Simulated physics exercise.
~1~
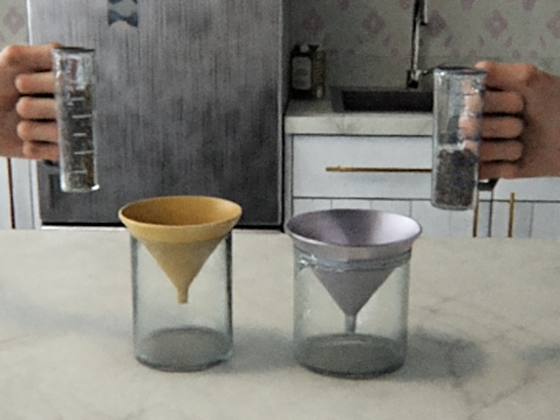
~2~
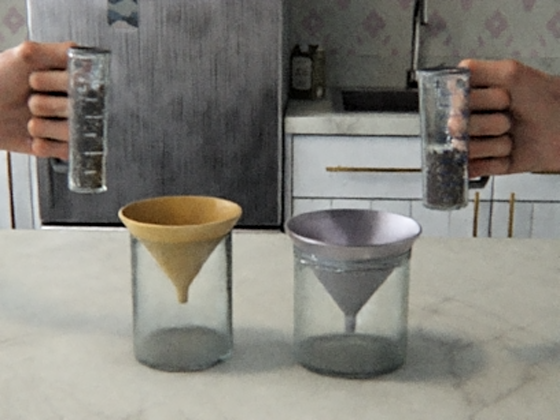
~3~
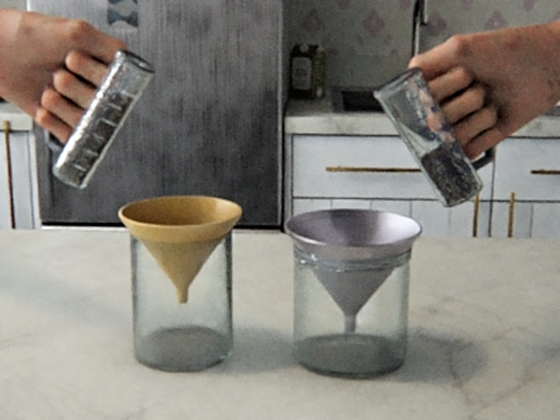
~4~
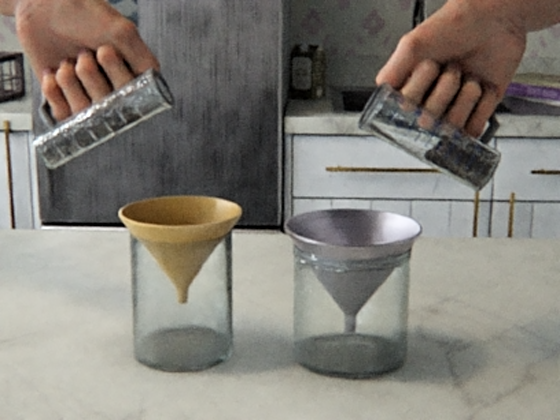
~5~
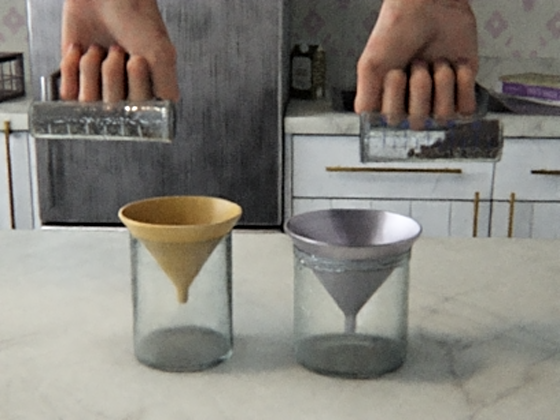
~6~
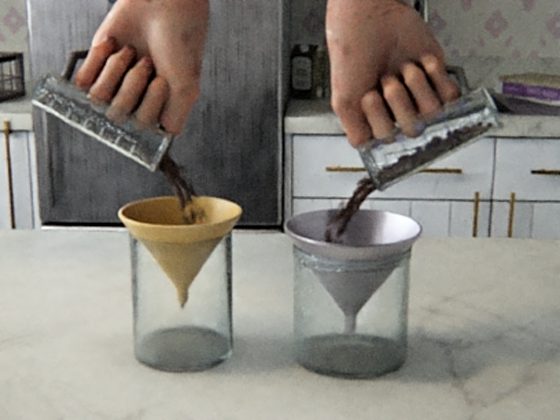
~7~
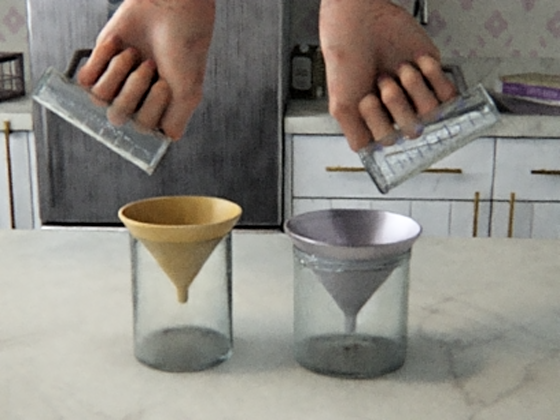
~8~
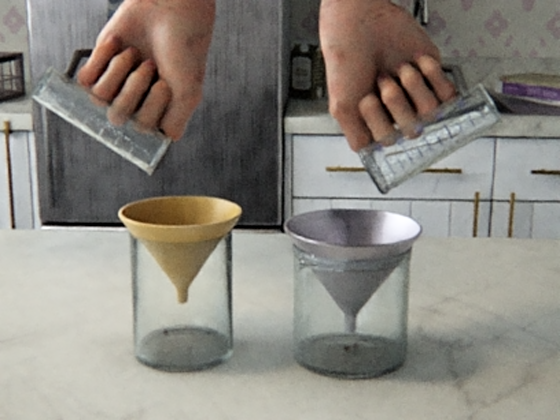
At first, two hands hold clear cups of dark grains upright, one on each side of a counter where two glass jars stand, the left with a yellow funnel and the right with a pale purple one. The hands move slightly inward and tilt the cups until they lie on their sides above the funnels. Then both cups tip further, and dark streams pour into the funnels together. The cups empty and stay tipped over. At the end, only a few grains lie in each jar, with most of them stuck in the clogged funnels.
